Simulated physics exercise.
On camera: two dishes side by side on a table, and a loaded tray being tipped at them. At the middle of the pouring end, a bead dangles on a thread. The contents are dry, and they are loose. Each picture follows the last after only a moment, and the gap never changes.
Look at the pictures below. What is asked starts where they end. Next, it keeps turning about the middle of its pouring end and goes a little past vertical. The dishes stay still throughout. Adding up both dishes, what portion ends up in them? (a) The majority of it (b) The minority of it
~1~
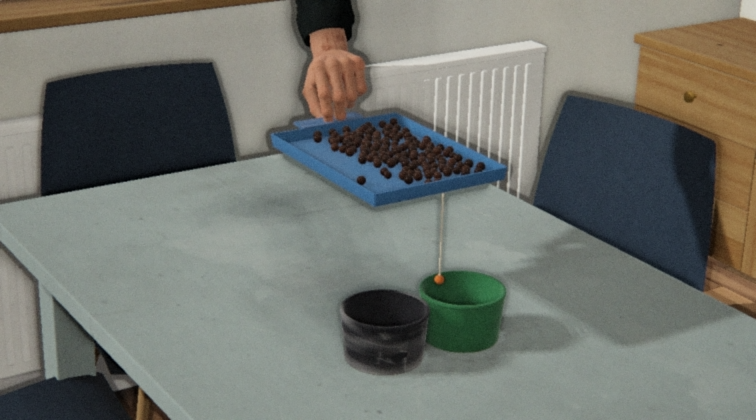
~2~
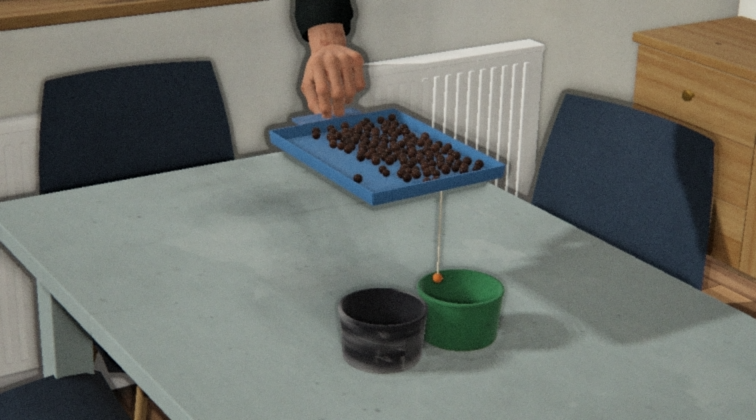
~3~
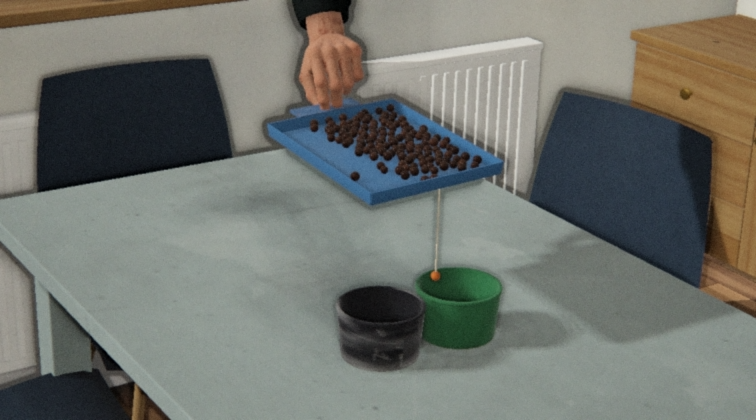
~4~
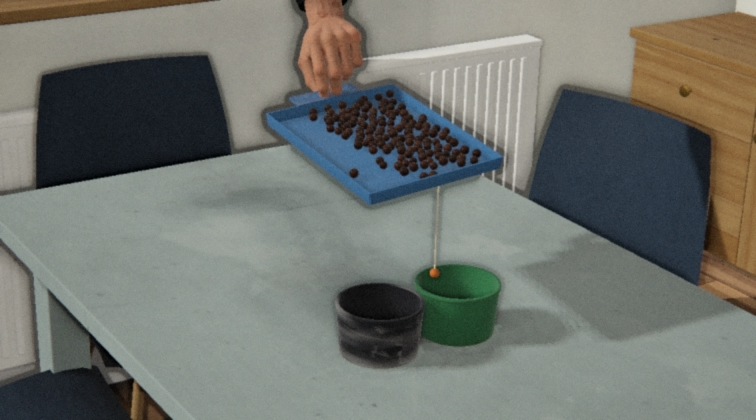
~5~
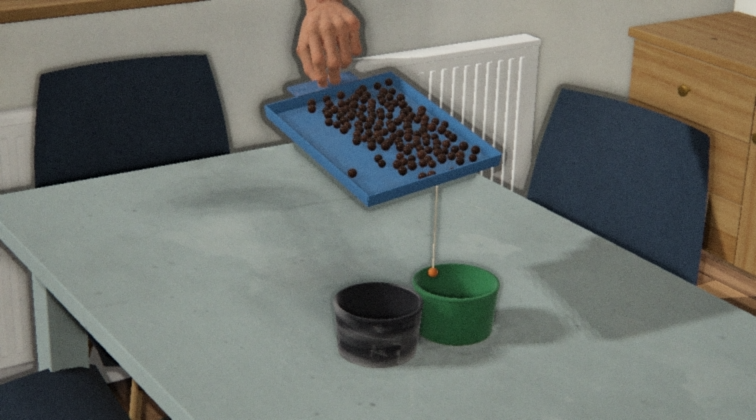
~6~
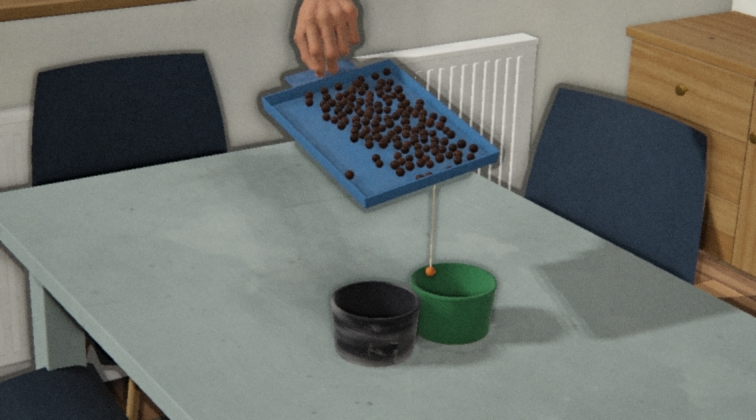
(a) The majority of it.
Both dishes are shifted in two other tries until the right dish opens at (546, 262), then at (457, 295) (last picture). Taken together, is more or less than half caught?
In the first position a minority, in the second a majority.
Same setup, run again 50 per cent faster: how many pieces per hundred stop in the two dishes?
It would be close to 80 per cent.
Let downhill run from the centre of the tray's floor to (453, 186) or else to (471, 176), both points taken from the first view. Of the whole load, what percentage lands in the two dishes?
The first comes to 20 %, while the second comes to 40 %.
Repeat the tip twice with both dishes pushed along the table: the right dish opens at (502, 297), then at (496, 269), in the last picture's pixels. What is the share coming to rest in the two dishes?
Approximately 20 percent, followed by approximately 10 percent.
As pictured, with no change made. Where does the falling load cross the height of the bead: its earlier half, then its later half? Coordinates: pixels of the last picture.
About (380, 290) to begin with, then about (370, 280).
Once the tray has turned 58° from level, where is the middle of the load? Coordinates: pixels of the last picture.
Near (385, 166).
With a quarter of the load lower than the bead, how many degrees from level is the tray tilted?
About 95 degrees.
Soon, tray tipped steeply; nearly all on the tray; a stray few in the left dish; a stray few outside both; a stray few in the air.
A while on, tray tipped right over; about half on the tray; about a quarter in the left dish; a small part outside both; about a quarter in the air.
Towards the end, tray tipped past a quarter turn; most in the left dish; a small part outside both.
Finally, tray tipped past a quarter turn; most in the left dish; none in the right dish; a small part outside both.
